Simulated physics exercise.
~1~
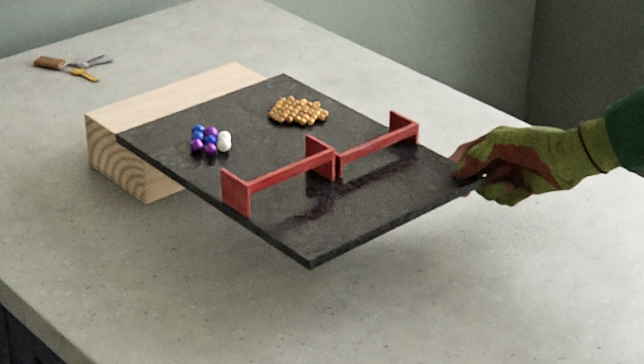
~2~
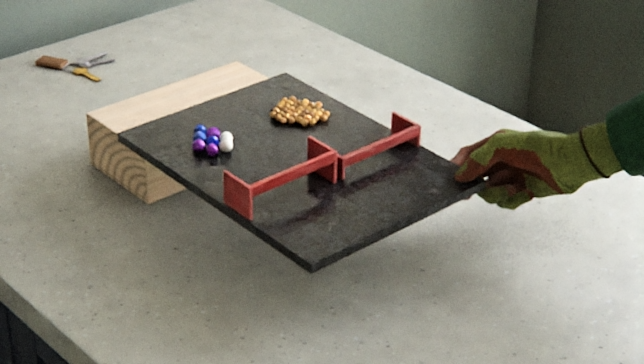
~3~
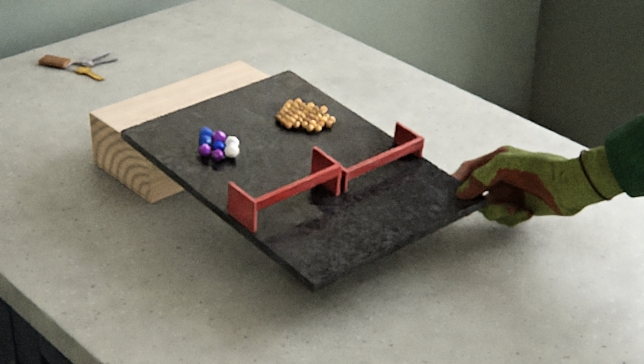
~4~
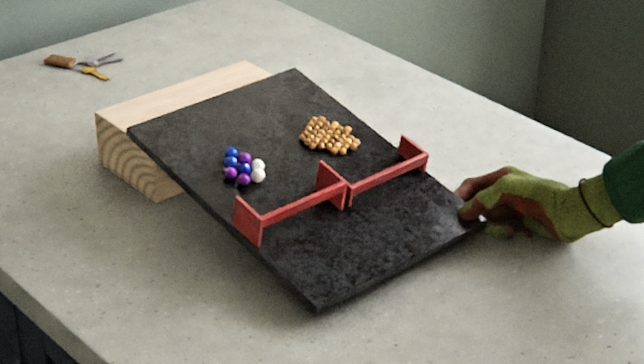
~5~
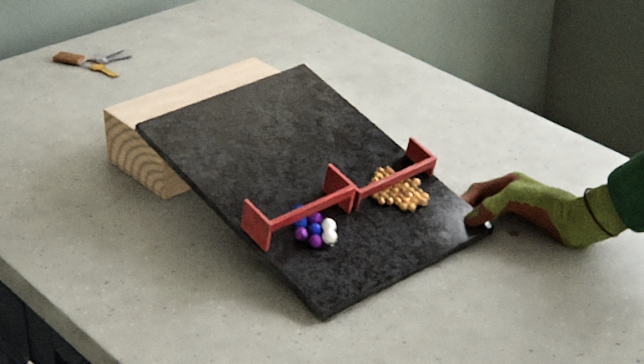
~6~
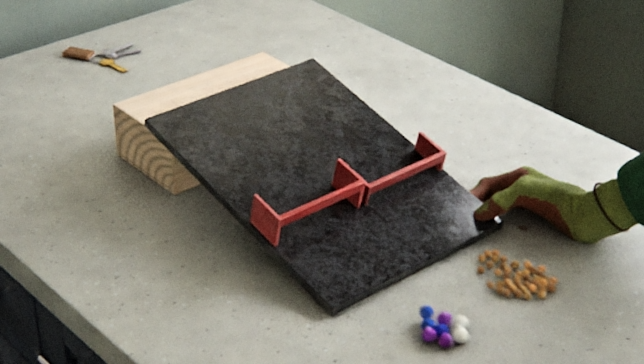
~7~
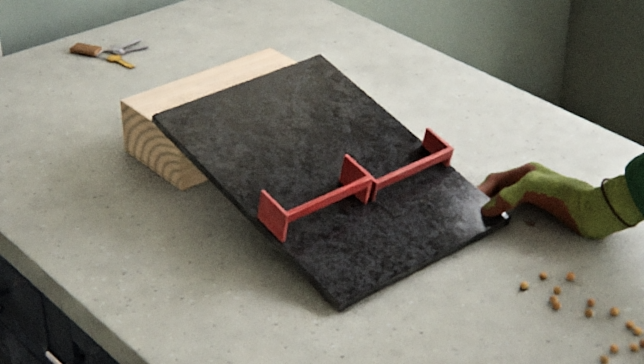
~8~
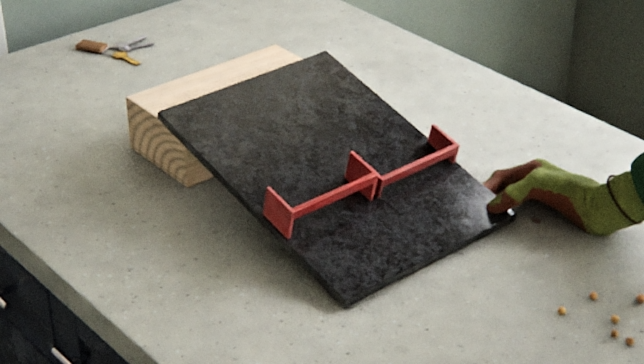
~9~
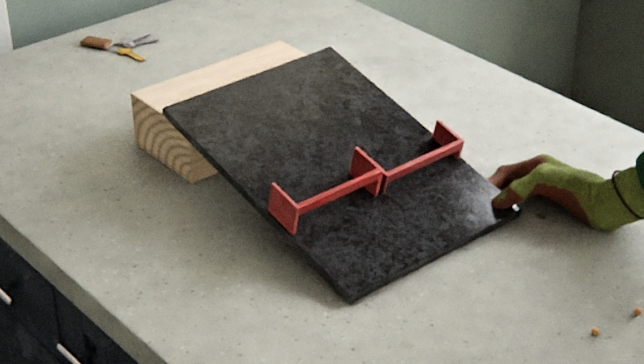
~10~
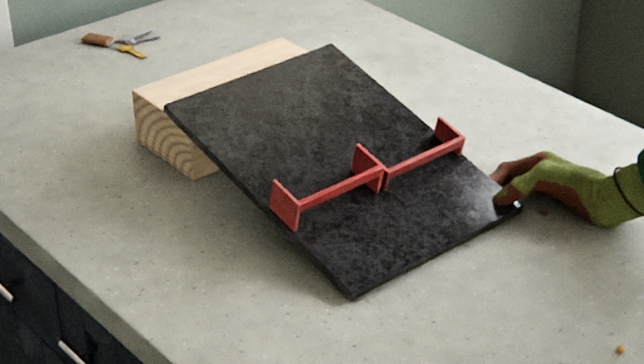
A gloved hand slowly lowered the free end of a dark board propped on a wooden block, and the purple, blue and white balls and the golden pieces slid under the red bars, spilled onto the counter and scattered, leaving the board empty.
